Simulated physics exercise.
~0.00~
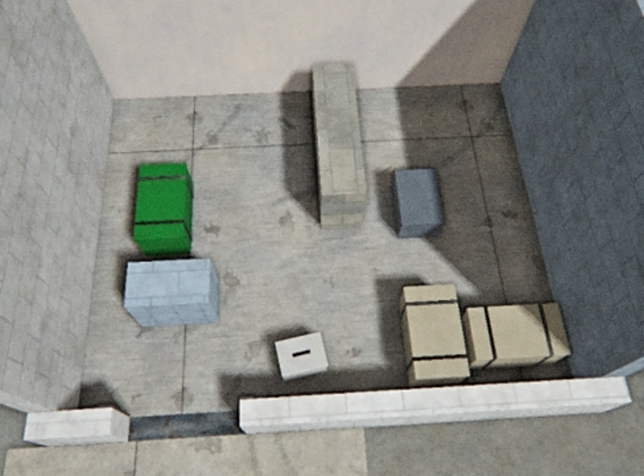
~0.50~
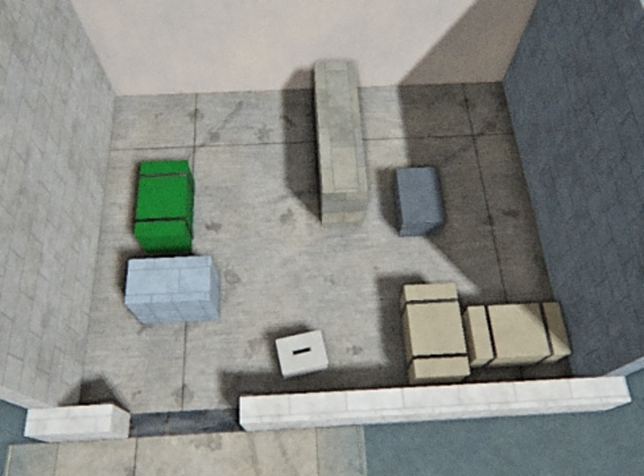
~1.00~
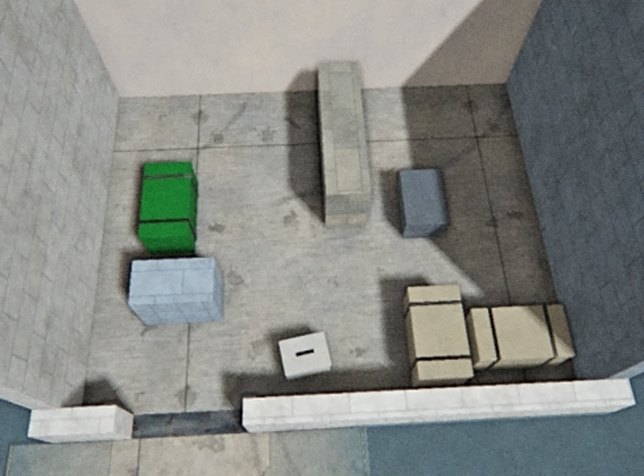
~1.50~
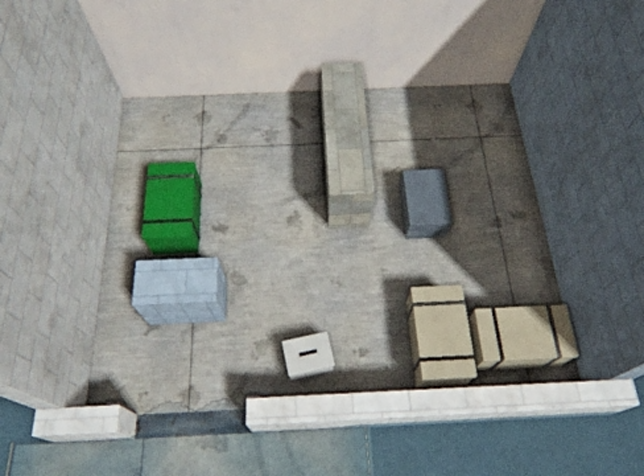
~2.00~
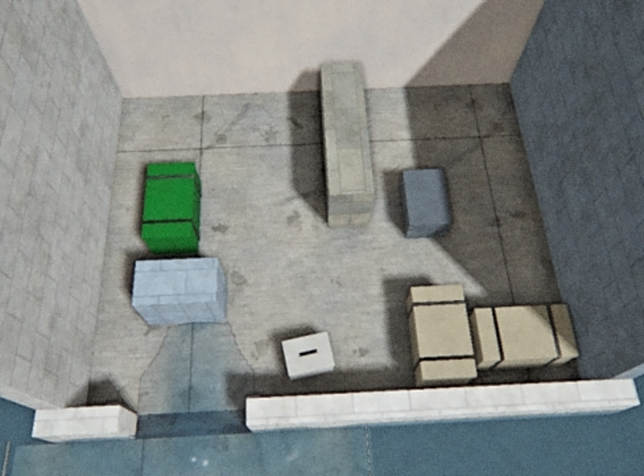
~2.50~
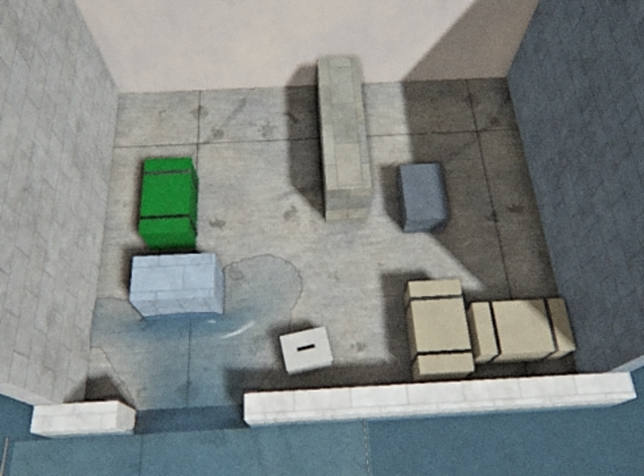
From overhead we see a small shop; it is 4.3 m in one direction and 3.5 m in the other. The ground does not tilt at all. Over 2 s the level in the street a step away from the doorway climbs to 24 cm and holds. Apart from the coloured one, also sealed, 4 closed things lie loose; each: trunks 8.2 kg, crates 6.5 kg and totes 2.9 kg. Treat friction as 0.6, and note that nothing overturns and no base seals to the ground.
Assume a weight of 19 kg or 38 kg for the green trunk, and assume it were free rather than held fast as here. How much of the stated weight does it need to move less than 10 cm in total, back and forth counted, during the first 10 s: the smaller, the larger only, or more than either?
The answer is only the heavy one.
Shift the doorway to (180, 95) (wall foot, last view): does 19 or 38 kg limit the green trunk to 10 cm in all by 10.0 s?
That way, neither mass suffices.
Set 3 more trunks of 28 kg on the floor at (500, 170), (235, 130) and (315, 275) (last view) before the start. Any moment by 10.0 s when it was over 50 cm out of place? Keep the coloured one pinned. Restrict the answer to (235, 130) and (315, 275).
Taking them in order, the first is beyond the line and the second is beyond the line.
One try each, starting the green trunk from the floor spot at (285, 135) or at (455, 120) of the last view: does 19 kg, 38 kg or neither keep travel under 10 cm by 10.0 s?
In that order: Only the larger holds; neither holds.
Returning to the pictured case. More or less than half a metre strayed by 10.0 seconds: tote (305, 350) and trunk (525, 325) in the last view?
First above the mark, second within the mark.
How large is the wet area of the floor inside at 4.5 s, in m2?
That flooded area is roughly 11.0 m2.
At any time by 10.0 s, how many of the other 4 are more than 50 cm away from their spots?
That comes to 3.
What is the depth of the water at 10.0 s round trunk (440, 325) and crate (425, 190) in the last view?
Around 12 cm and 9 cm.
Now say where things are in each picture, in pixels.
In the first picture, the green trunk at (161, 200) rests on the ground; 0.0 m2 under water; 0 of 5 have shifted.
In the second picture, the green trunk at (162, 197) rests on the ground; 0.0 m2 under water; 0 of 5 have shifted.
In the third picture, the green trunk at (166, 198), on the bottom; 0.0 m2 under water; 0 of 5 have shifted.
In the fourth picture, the green trunk at (169, 199), on the bottom; 0.0 m2 under water; 0 of 5 have shifted.
In the fifth picture, the green trunk at (169, 199) rests on the ground; 0.6 m2 under water; 0 of 5 have shifted.
In the sixth picture, the green trunk at (166, 194), on the bottom; water covers 1.5 m2; 0 of 5 have shifted.
After 3.5 s the green trunk would be 0 cm from its start with 19 kg and 0 cm from its start with 38 kg; 1 cm of water round it then.
After 4.5 s the green trunk would be 0 cm from its start with 19 kg and 0 cm from its start with 38 kg; 3 cm of water round it then.
After 7.0 s the green trunk would be 3 cm from its start with 19 kg and 0 cm from its start with 38 kg; 5 cm of water round it then.
After 10.0 s the green trunk would be 28 cm from its start with 19 kg and 0 cm from its start with 38 kg; 6 cm of water round it then.
